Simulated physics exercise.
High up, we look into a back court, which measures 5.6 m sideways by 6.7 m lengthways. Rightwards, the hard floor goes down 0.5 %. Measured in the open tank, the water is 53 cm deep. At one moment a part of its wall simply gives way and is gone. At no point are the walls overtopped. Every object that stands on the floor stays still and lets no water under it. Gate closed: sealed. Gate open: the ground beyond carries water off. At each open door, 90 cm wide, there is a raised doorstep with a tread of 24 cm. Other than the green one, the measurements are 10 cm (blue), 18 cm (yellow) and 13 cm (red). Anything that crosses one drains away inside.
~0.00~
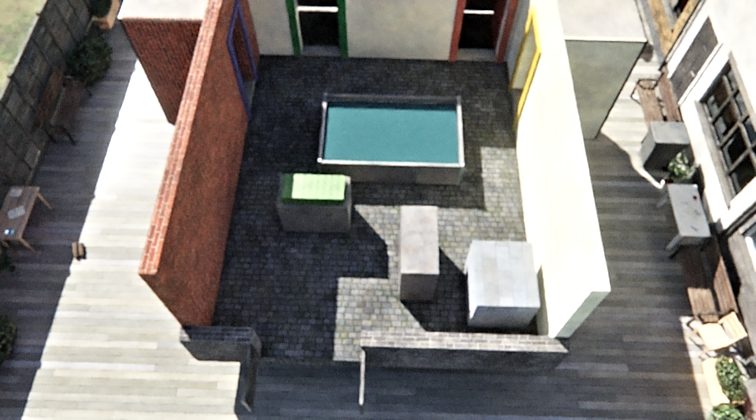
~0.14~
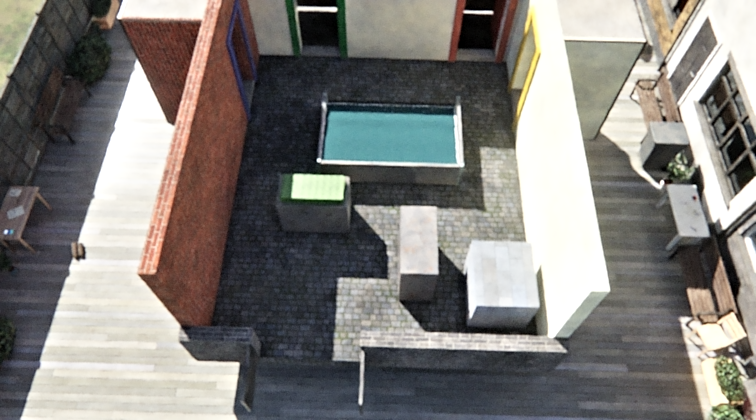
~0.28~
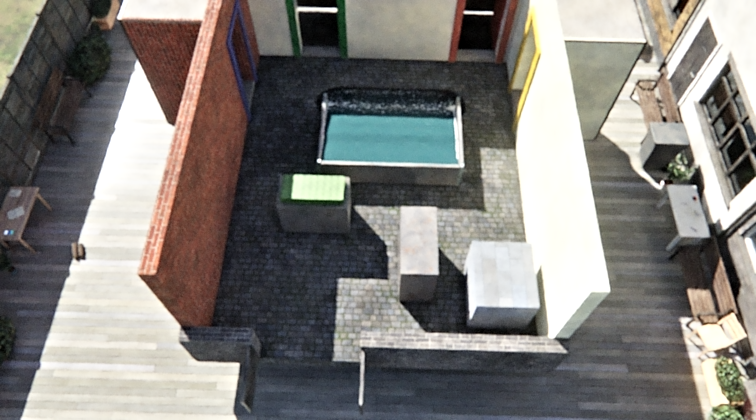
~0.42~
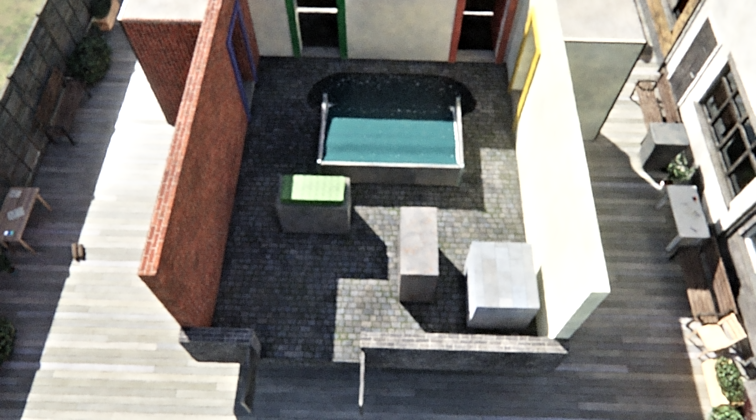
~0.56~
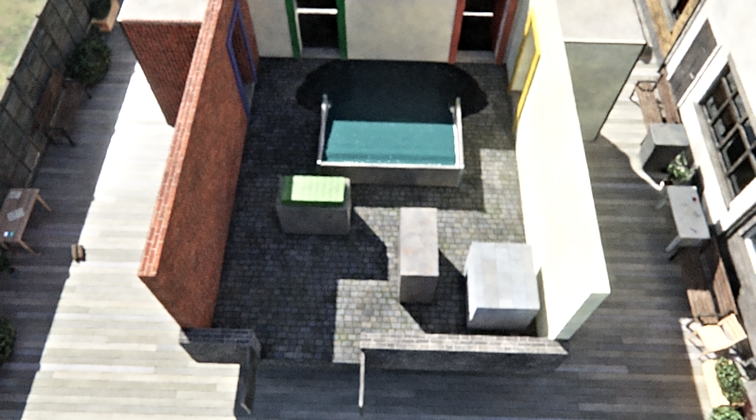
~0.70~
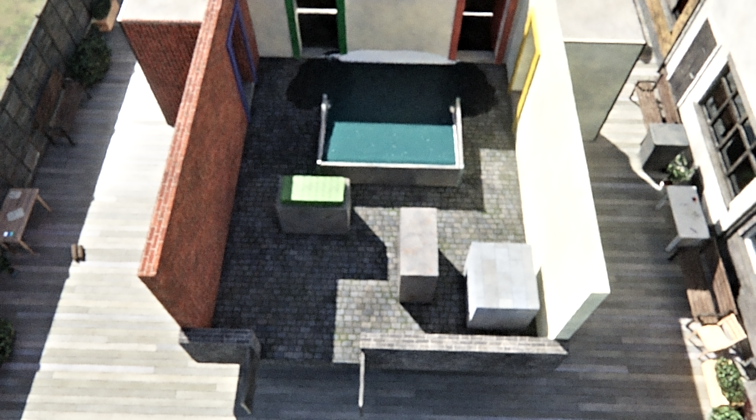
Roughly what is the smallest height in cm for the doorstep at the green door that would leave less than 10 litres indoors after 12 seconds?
Close to 21 cm.
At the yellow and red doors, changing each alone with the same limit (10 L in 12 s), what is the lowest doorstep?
Close to 16 cm (yellow) and close to 23 cm (red).
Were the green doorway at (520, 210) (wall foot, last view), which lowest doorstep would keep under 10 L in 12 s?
Around 8.0 cm would do it.
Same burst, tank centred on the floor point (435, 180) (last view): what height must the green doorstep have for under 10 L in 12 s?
A minimum of about 10.0 cm.
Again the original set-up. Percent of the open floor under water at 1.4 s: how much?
Close to 25 per cent of it is wet.
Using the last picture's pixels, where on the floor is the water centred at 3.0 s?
The water is centred near (393, 101).
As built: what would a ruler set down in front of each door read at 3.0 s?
Centimetres: Green = 15, blue = 16, yellow = 19, red = 22.
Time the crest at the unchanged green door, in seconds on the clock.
Peak time: About 1.6 s.
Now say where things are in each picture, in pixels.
In the first frame, still water, 53 cm deep, in the open tank at (391, 131); the green door at (318, 22) is dry.
In the second frame, the front is at a hidden place, 0.3 m from the gap on the far side; 0.7 m2 of floor is wet, 53 cm left at the back.
In the third frame, the front is at (335, 90), 0.7 m from the gap on the far side; 1.9 m2 of floor is wet, 53 cm left at the back.
In the fourth frame, water pours out on the far side and has run 1.2 m, to (360, 75); about 9 cm deep outside, 52 cm at the back.
In the fifth frame, the gap is on the far side, the front 1.7 m out at (345, 60); the back of the open tank holds 45 cm.
In the sixth frame, the front is at (334, 53), 1.8 m from the gap on the far side; 5.9 m2 of floor is wet, 46 cm left at the back; water is at the green door at (317, 24).
After 1.4 s water covers 25 % of the floor, deepest (41 cm) near (395, 73); 22 cm at the green door, 25 litres in over its 8 cm doorstep.
After 3.0 s water covers 45 % of the floor, deepest (30 cm) near (506, 64); 15 cm at the green door, 106 litres in over its 8 cm doorstep.
After 12.0 s water covers 100 % of the floor, deepest (8 cm) near (503, 191); 6 cm at the green door, 130 litres in over its 8 cm doorstep.
At the green door as built, the water arrived by 0.7 s and peaked near 22 cm at 1.6 s.
Run again over the same 12 s with other heights there, 30 litres in over 17 cm, 6 litres over 23 cm. The limit of 10 litres is kept from about 21 cm up.
